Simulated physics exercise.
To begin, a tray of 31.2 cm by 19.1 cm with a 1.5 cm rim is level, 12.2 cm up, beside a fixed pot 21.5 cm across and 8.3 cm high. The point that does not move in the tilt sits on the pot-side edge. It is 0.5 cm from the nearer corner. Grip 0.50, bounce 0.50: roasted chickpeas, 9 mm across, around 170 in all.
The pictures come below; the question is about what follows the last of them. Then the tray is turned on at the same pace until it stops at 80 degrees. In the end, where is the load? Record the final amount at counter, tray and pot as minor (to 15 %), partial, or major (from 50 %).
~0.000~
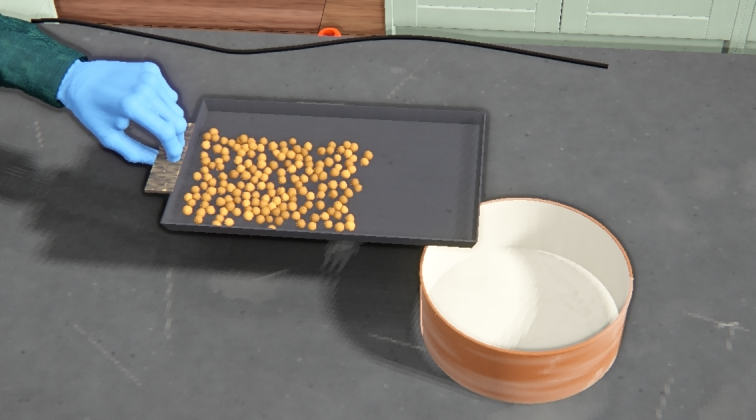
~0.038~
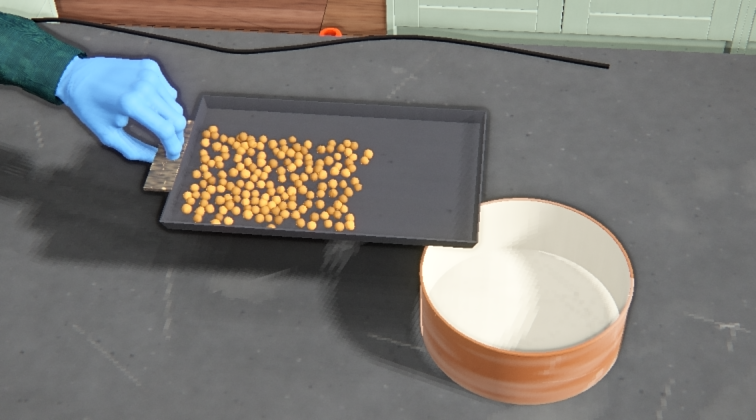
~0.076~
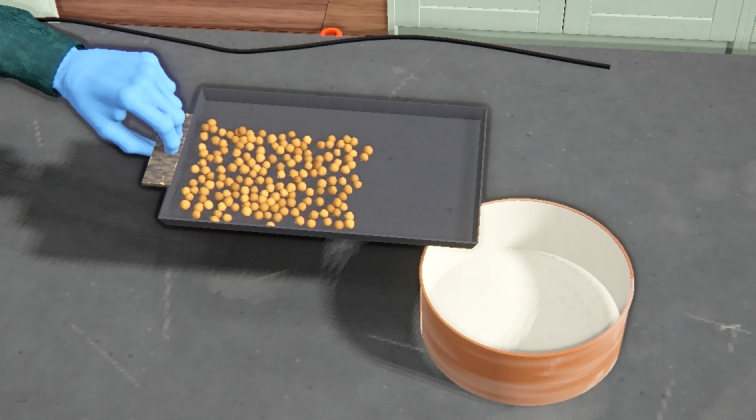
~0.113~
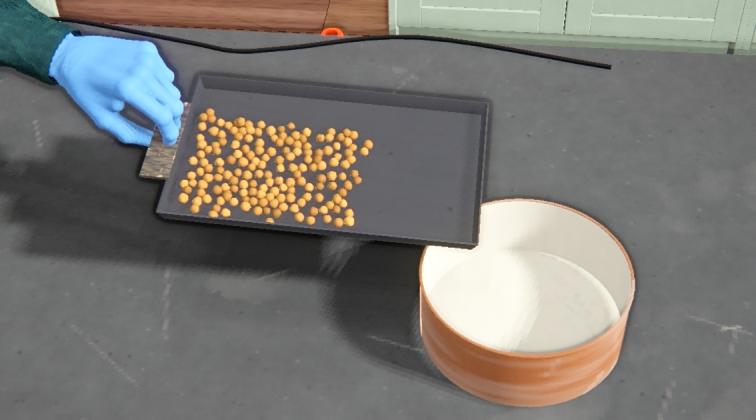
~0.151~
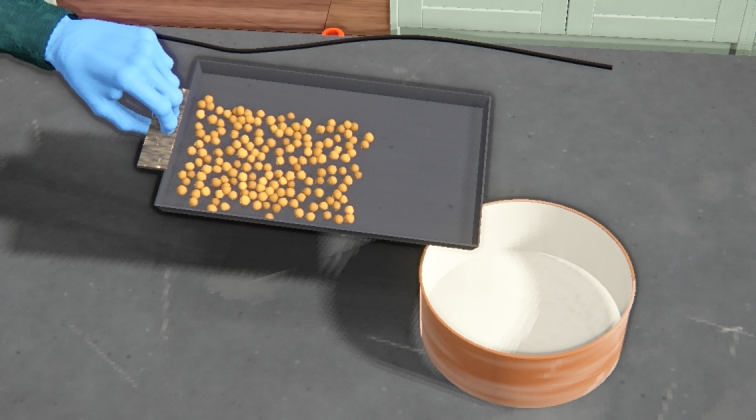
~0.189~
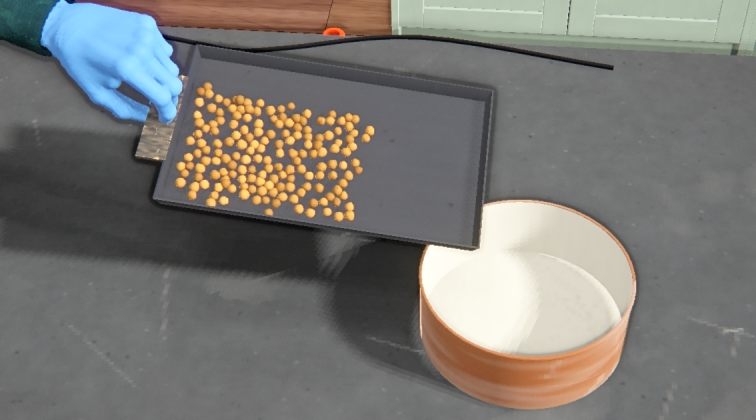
Final: Counter partial, tray minor, pot major.
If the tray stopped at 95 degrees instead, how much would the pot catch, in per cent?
It would land at about 65 percent.
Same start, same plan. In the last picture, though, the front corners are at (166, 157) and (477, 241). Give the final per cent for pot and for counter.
Pot: 95, counter: 5.
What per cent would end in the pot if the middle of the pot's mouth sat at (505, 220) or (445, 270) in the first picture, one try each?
First try around 15 %, second around 85 %.
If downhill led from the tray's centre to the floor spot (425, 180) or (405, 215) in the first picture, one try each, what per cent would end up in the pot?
The share comes to about 65 in a hundred, then about 95 in a hundred.
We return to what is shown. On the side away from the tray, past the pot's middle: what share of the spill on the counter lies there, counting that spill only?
Near 10 in a hundred.
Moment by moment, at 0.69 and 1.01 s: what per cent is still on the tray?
Around 90 first, about 5 after.
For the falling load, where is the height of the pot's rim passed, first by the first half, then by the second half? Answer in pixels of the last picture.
At roughly (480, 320) first, later on at (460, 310).
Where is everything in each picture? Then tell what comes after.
The first frame shows tray tilt 0 degrees, front corners at (167, 219) and (472, 238); middle of the pieces at (270, 187); pot at (526, 271).
The second frame shows tray tilt 1 degrees, front corners at (166, 218) and (473, 238); middle of the pieces at (270, 185).
The third frame shows tray tilt 3 degrees, front corners at (165, 214) and (473, 239); middle of the pieces at (269, 181).
The fourth frame shows tray tilt 6 degrees, front corners at (163, 208) and (473, 240), lowest corner right front; middle of the pieces at (268, 175).
The fifth frame shows tray tilt 10 degrees, front corners at (161, 201) and (474, 241), lowest corner right front; middle of the pieces at (267, 168).
The sixth frame shows tray tilt 14 degrees, front corners at (160, 195) and (474, 243), lowest corner right front; middle of the pieces at (267, 161); pot at (527, 274). Its pace works out near 110 degrees a second.
After 0.49 s, tilt 47 degrees; the tray holds 100 %, the pot 0 %.
After 0.69 s, tilt 68 degrees; the tray holds 90 %, the pot 0 %.
After 1.01 s, tilt 80 degrees; the tray holds 5 %, the pot 60 %.
At rest (1.7 s), counter 35 %, tray 0 %, pot 65 %.
